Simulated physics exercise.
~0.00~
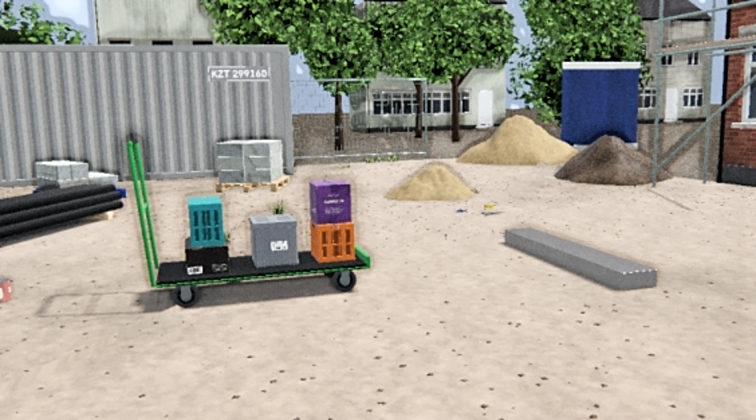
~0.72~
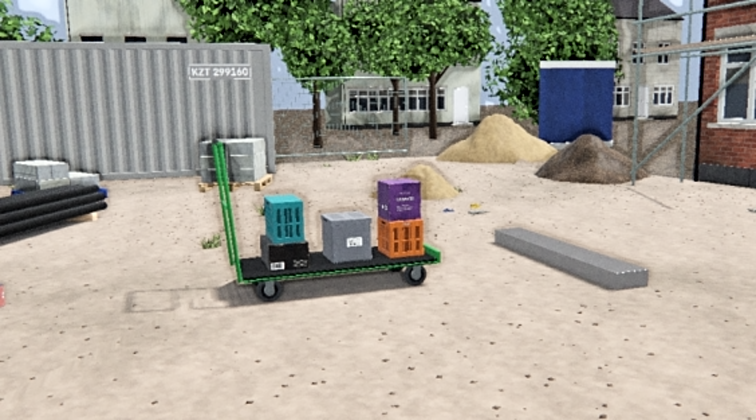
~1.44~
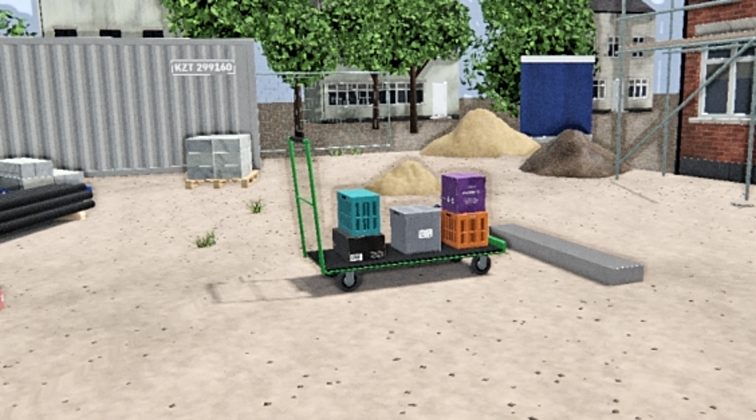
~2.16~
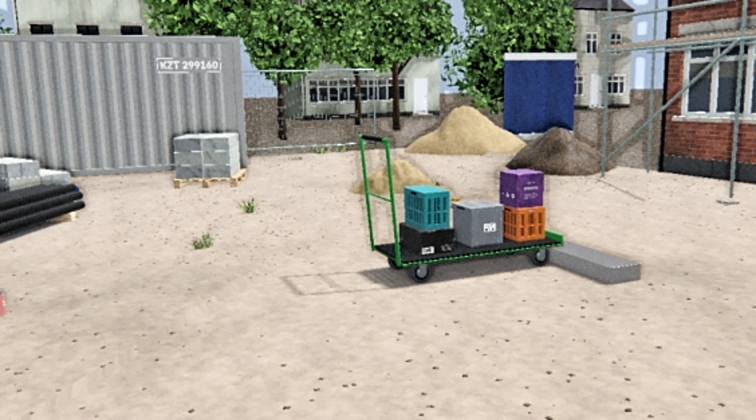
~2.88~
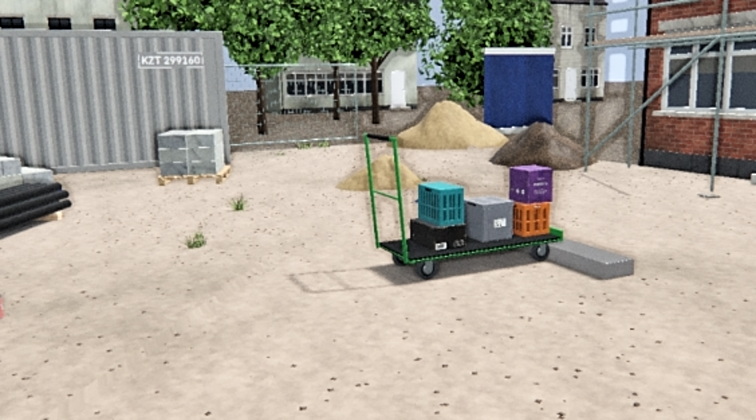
A green goods trolley with a tall handle at its left end rolls to the right across a sandy building yard. On its deck, a teal crate sits on a black parcel, a grey tote stands in the middle, and a purple carton rests on an orange crate near the front. The trolley keeps rolling toward a low grey kerb, passing before mounds of sand and soil, while the view drifts slightly sideways. It reaches the kerb, having moved only a little further at the last. All five loads remain upright and in place on the deck.
